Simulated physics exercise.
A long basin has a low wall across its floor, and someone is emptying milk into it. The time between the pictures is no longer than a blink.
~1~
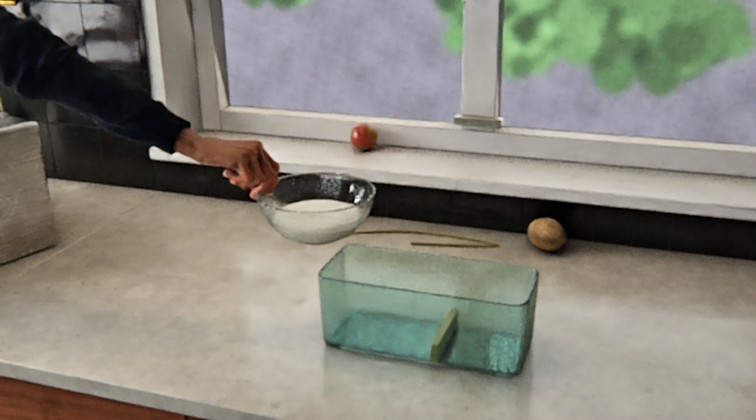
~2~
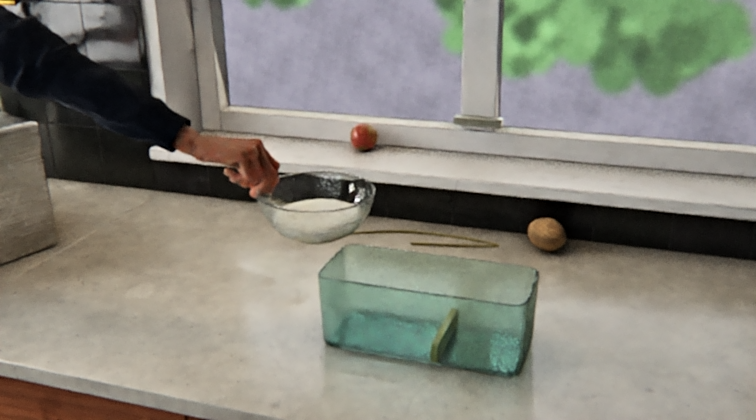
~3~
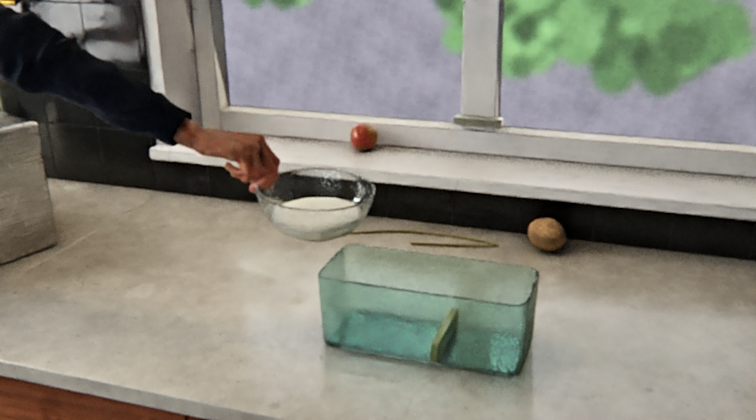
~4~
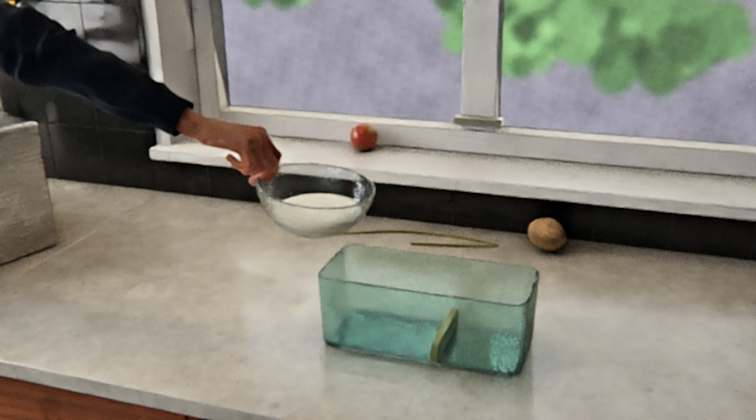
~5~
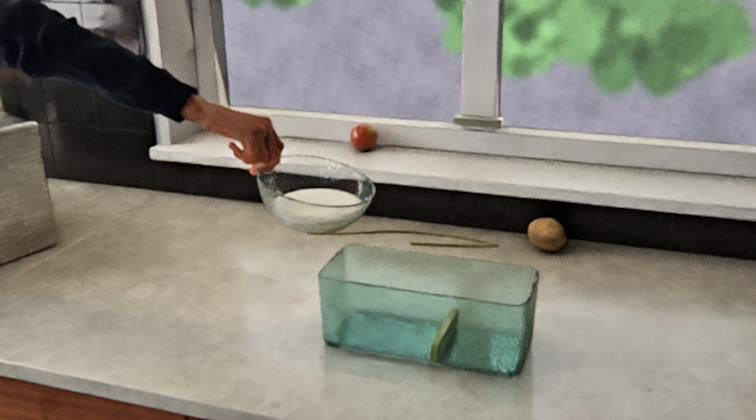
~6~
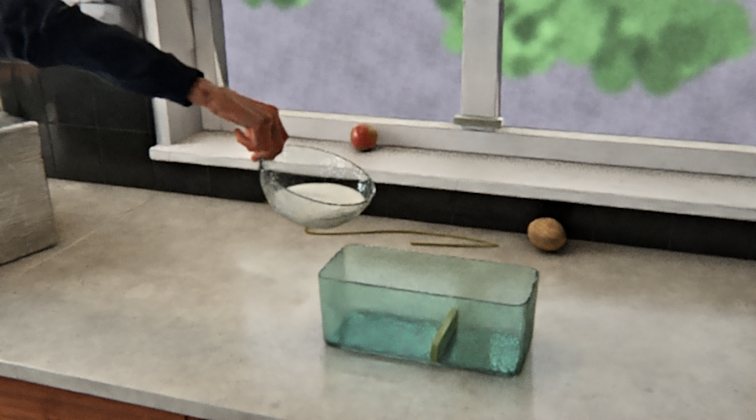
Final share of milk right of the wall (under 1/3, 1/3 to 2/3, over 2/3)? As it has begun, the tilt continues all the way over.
The quantity right of the wall will come in below one third.
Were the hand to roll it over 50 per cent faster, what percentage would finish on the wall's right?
30 per cent or thereabouts.
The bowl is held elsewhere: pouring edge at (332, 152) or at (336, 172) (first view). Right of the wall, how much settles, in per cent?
The first start yields 20 per cent, the second 15 per cent.
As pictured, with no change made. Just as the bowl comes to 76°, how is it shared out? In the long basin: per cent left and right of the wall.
The left part holds 15 percent and the right part 0 percent.
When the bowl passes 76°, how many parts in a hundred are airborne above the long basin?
I'd put it near 45 per cent.
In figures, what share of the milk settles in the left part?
Share approx. 90 per cent.
A moment on, the bowl is tipped on its side and 40 per cent is still to pour, 15 is left of the wall and 0 right of it.
Next, the bowl is tipped right over and 0 per cent is still to pour, 88 is left of the wall and 9 right of it.
Then the bowl is tipped right over and 0 per cent is still to pour, 89 is left of the wall and 10 right of it.
Later the bowl is tipped right over and 0 per cent is still to pour, 88 is left of the wall and 11 right of it.
In the end 88 per cent lies left of the wall, 11 right of it and 1 outside.
